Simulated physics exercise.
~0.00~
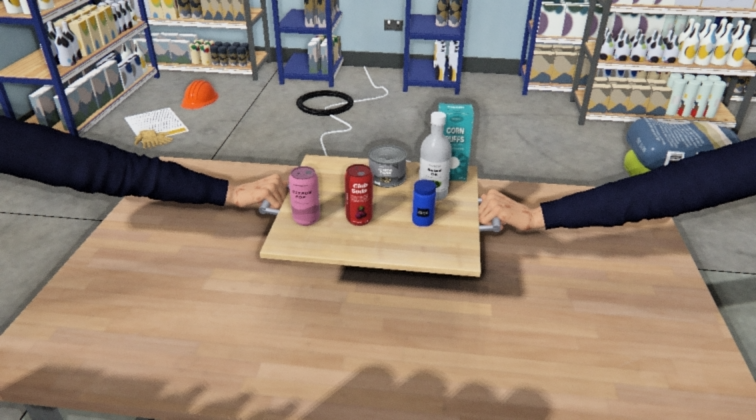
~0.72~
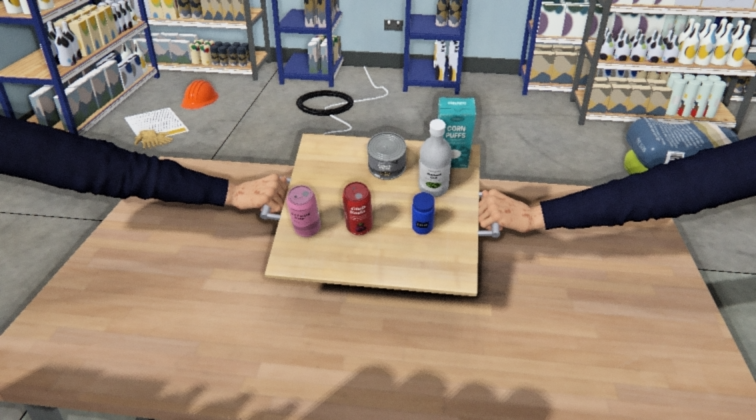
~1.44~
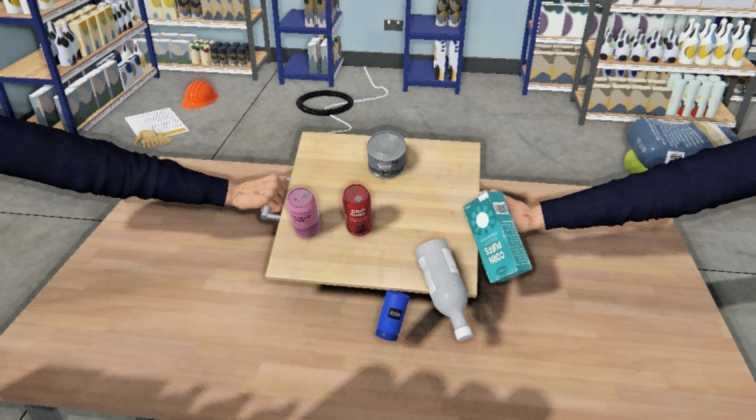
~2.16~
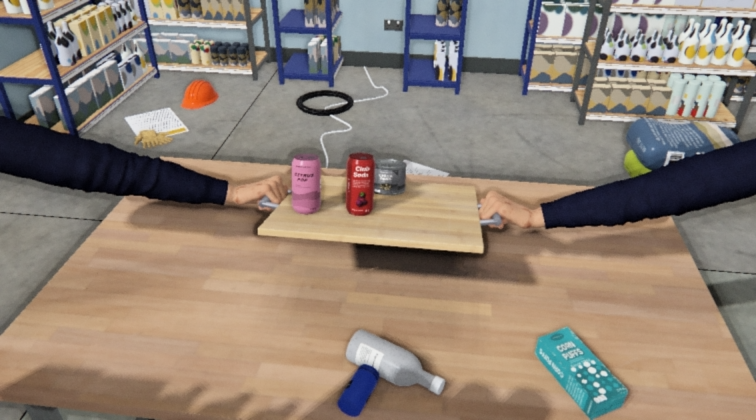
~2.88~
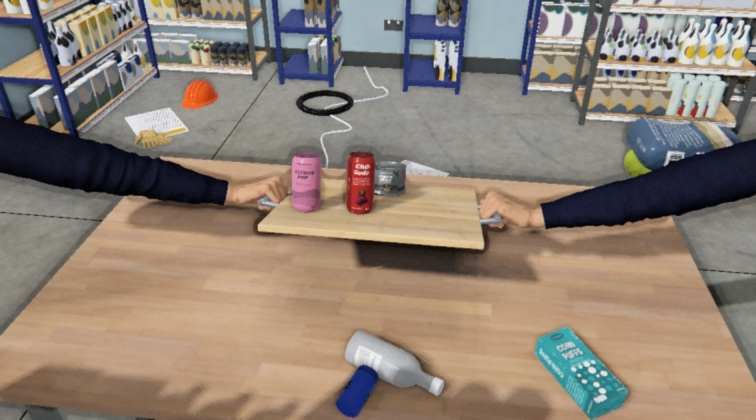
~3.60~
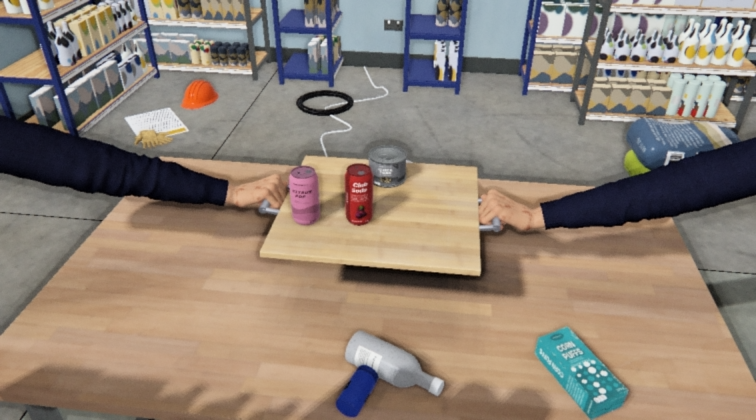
We see two hands tilt a wooden tray of containers toward the viewer, sending a white bottle, blue shaker and turquoise carton onto the table, then tip it away and level it, with the pink can, red can and grey tub still standing on it.
